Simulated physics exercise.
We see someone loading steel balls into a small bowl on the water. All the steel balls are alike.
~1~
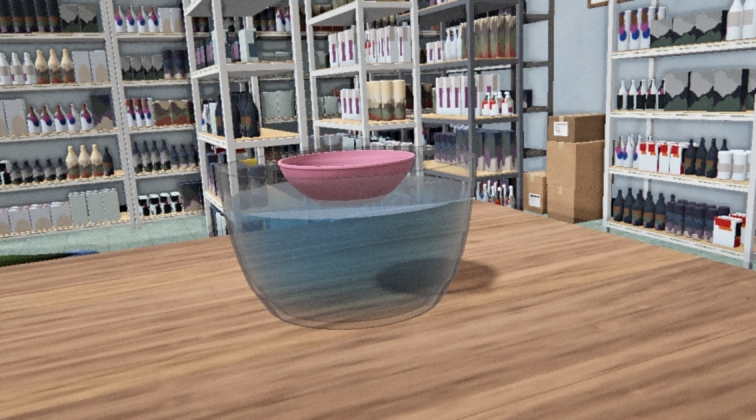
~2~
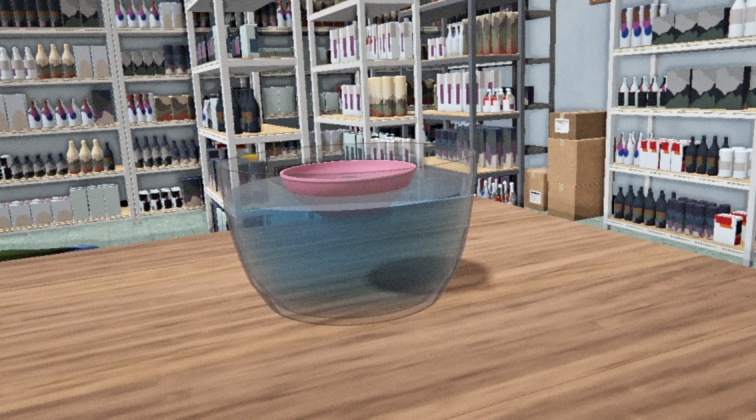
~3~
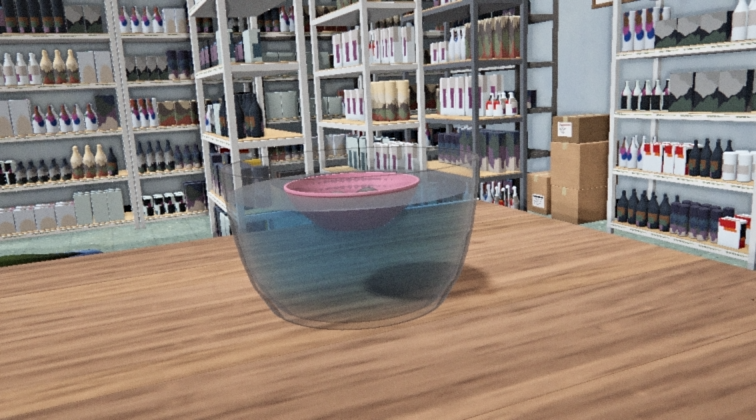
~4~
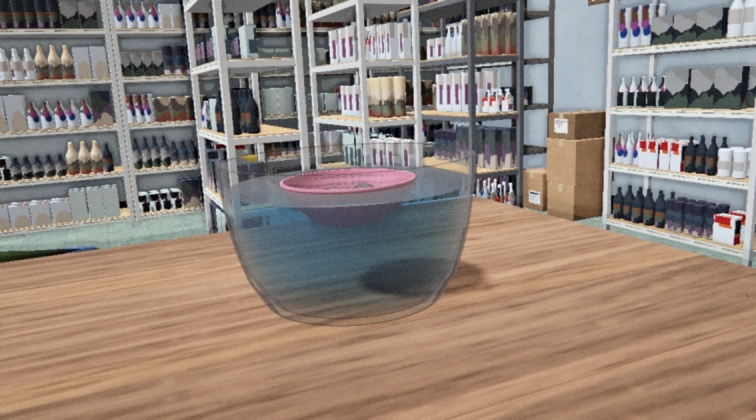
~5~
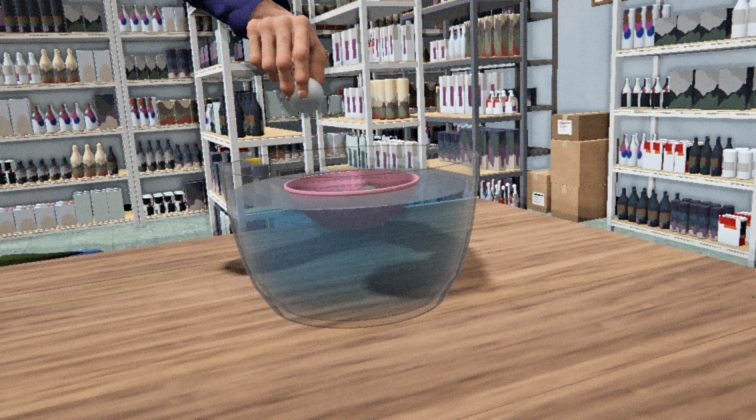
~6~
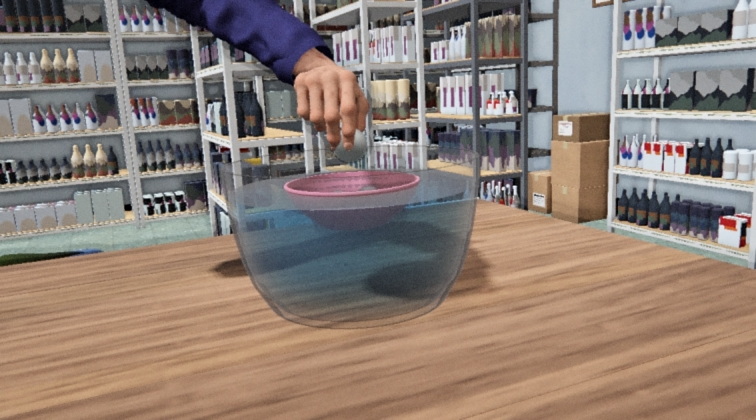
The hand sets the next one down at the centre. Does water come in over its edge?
The small bowl is swamped.
Next, the steel ball is in and the small bowl dips.
After that, water pours in over its edge.
Finally, the small bowl lies on the bottom with its load.
